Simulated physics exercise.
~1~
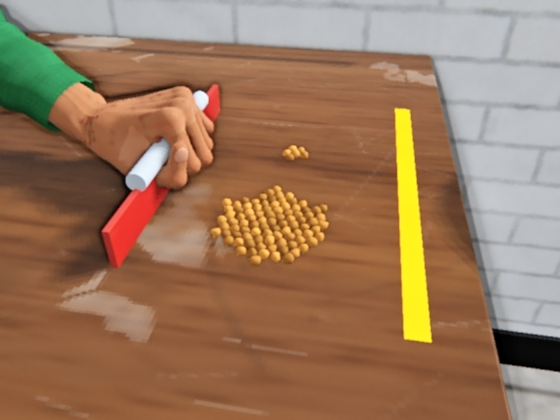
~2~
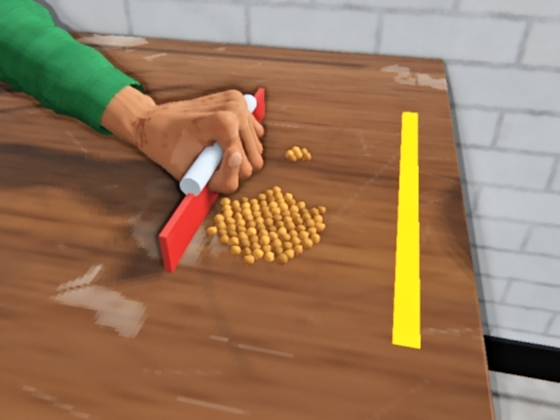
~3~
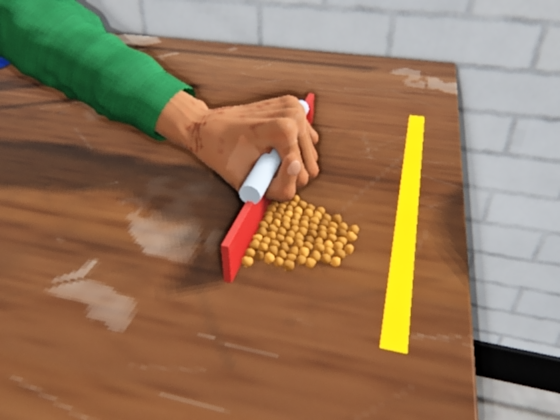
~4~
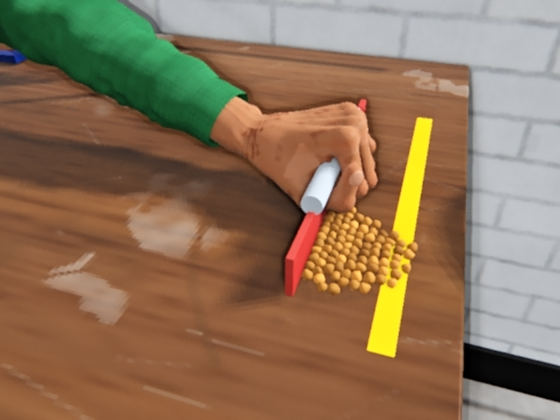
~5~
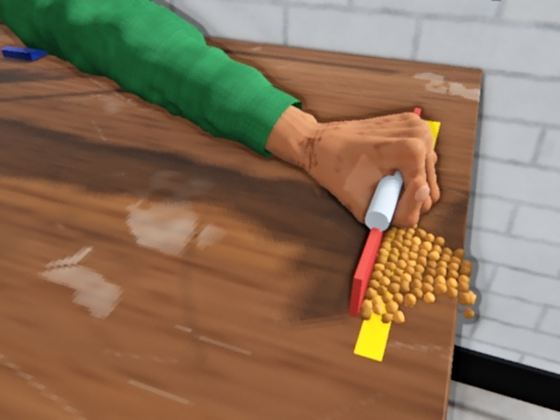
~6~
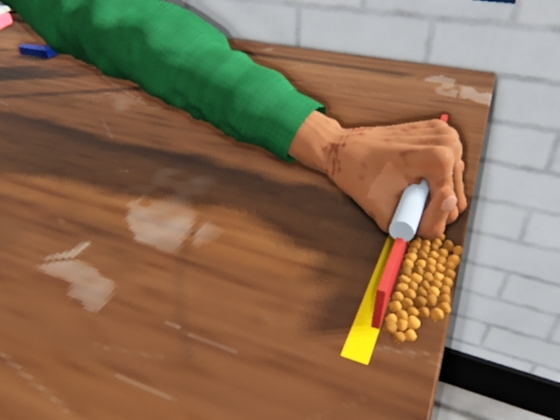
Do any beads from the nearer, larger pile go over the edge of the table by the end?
Yes, some beads from the nearer pile go over the right edge, while the rest stay on the table beside the scraper.
